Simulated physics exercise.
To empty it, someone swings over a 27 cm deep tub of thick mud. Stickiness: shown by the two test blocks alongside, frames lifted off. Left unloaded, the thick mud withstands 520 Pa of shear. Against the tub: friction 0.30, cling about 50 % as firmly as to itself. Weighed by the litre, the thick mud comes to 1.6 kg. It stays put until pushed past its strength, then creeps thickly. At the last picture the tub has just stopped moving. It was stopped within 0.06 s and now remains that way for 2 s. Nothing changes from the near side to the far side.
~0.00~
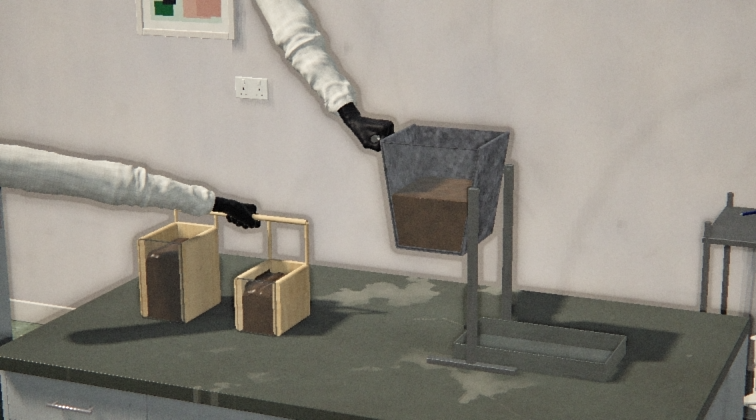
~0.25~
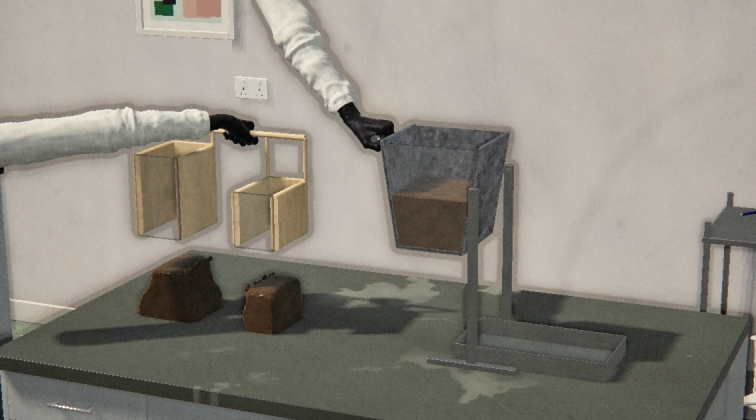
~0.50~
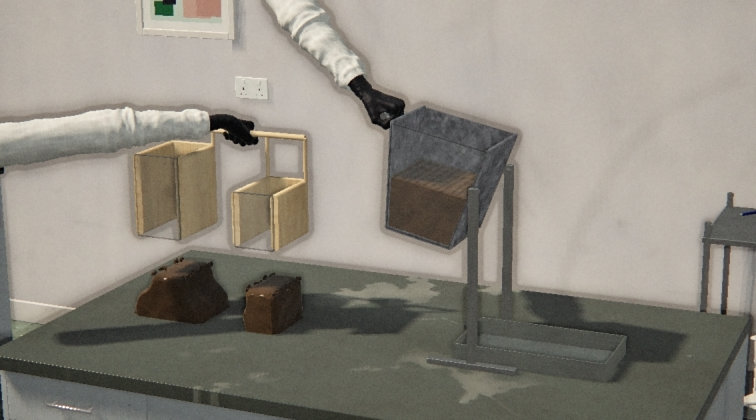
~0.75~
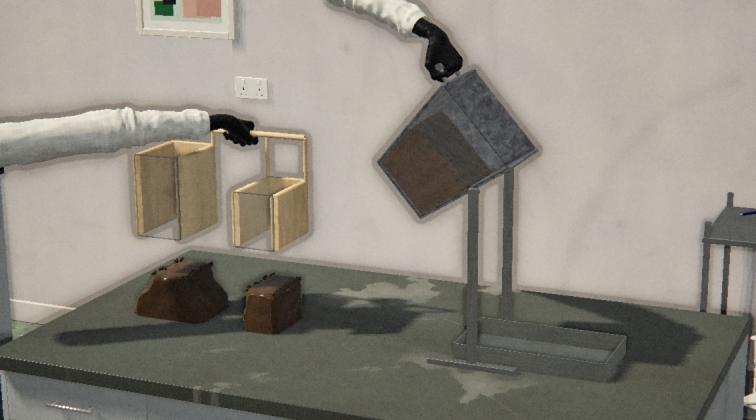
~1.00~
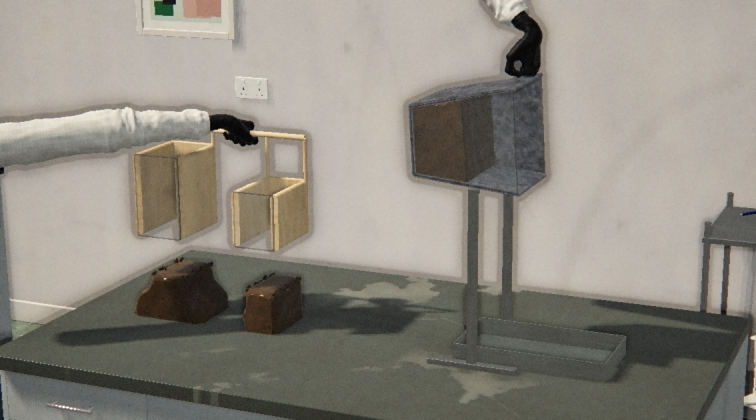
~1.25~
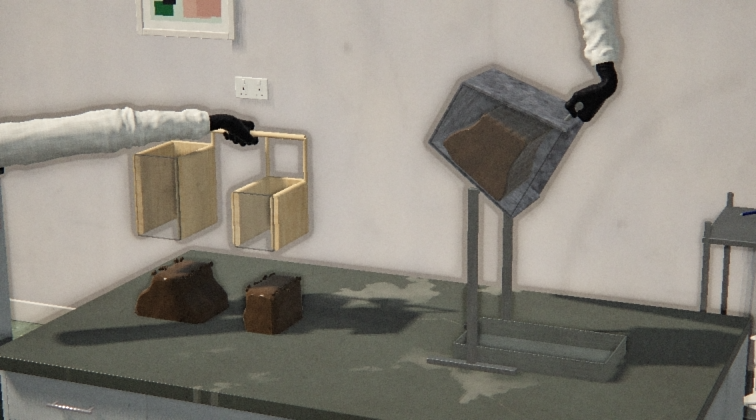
Gloved hands lift moulds off two mud blocks, then tilt a muddy tub rightward, mouth downward.
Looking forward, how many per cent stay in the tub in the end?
About 0 %.
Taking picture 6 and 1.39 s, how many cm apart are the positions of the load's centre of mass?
It has moved around 16 centimetres.
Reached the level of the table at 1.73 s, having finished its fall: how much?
Near 100 per cent has got down by that time.
By 1.39 s, the tub is at 120 degrees and holds 50 %.
By 1.56 s, the tub is at 120 degrees and holds 0 %.
By 1.73 s, the tub is at 120 degrees and holds 0 %.
By 1.90 s, the tub is at 120 degrees and holds 0 %.
By 3.25 s, at the end, the tub is at 120 degrees and holds 0 %.
